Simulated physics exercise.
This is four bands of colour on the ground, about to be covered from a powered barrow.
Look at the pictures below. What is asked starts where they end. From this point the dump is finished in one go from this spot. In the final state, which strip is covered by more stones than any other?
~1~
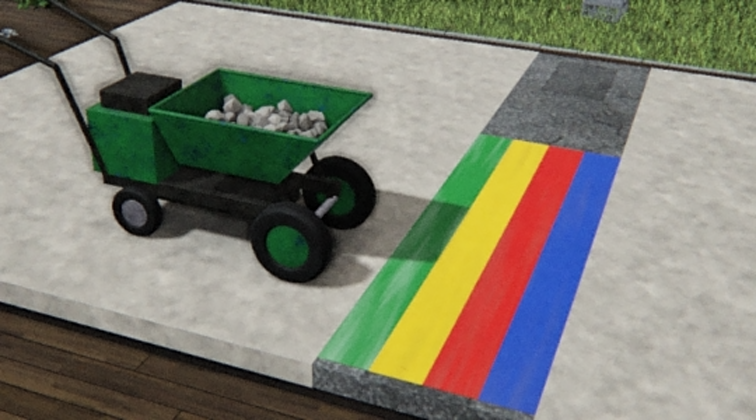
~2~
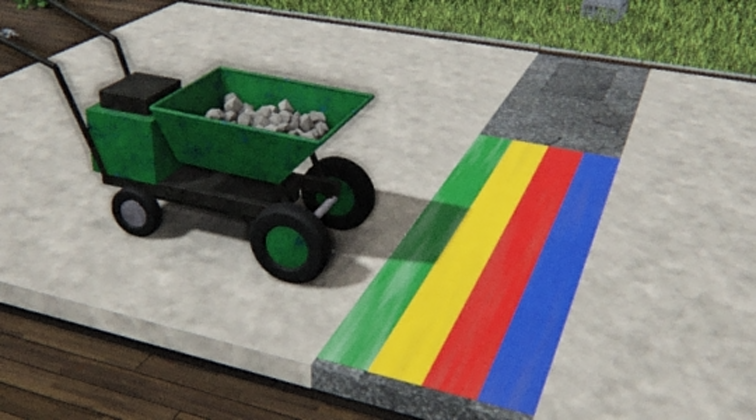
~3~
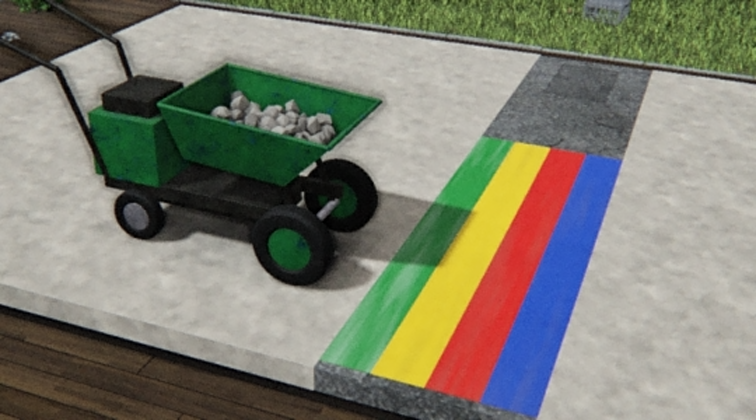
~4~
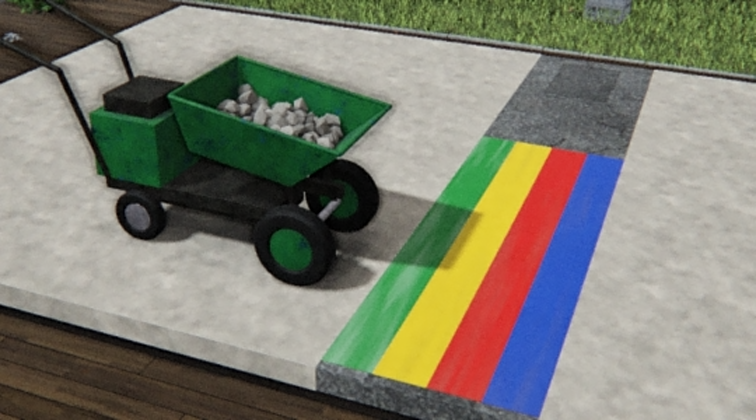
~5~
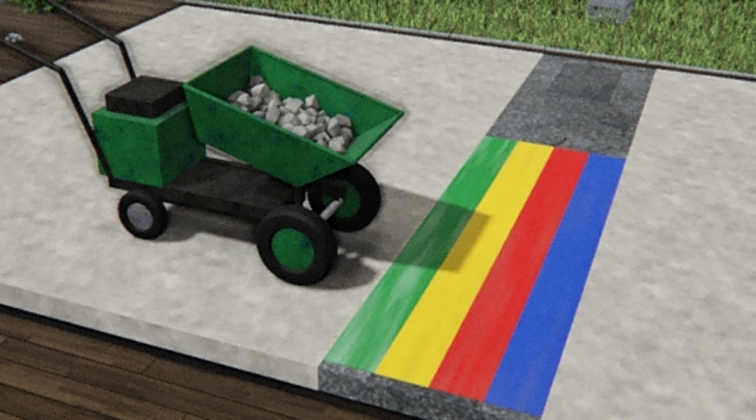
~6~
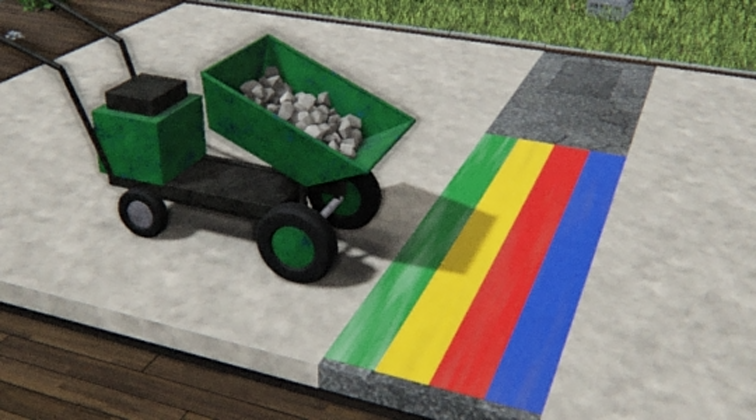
The yellow strip is.
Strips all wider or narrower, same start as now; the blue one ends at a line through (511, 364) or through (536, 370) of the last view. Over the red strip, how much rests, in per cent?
Near 30 and 30 in a hundred.
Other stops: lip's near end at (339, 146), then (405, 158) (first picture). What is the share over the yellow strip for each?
You'd get around 30 in a hundred, then 0 in a hundred.
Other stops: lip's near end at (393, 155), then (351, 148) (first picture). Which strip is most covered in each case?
On the first try it comes out as the blue one, and on the second as the red strip.
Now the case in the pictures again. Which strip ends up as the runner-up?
Rank 2: The red one.
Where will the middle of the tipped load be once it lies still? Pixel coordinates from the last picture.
The centre settles at about (474, 281).
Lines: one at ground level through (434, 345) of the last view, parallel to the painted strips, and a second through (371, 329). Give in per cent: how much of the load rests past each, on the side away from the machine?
50 % and 90 %.
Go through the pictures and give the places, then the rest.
In the first frame, lip of the skip near (319, 142), level; top of the load near (256, 129), broken stones; green strip near (368, 325); yellow strip near (418, 338); red strip near (469, 351); blue strip near (523, 364).
In the second frame, lip of the skip near (320, 143), tipped barely; top of the load near (257, 128).
In the third frame, lip of the skip near (329, 149), tipped barely; top of the load near (255, 124).
In the fourth frame, lip of the skip near (340, 155), tipped a little; top of the load near (249, 122).
In the fifth frame, lip of the skip near (353, 163), tipped clearly; top of the load near (245, 114).
In the sixth frame, lip of the skip near (367, 171), tipped clearly; top of the load near (258, 105); green strip near (374, 326); yellow strip near (424, 338); red strip near (476, 350); blue strip near (529, 363).
Shortly afterwards, skip tipped steeply; the whole lot in the skip.
Next, skip tipped right over; near two thirds in the skip; near a third over the yellow strip; a little over the red strip; only a few over the blue strip.
Some moments later, skip tipped right over; a little in the skip; near half over the yellow strip; near a quarter over the red strip; a little over the blue strip; only a few off the paint.
In the end, skip tipped right over; a little in the skip; none at all over the green strip; near half over the yellow strip; near a quarter over the red strip; a little over the blue strip; only a few off the paint.
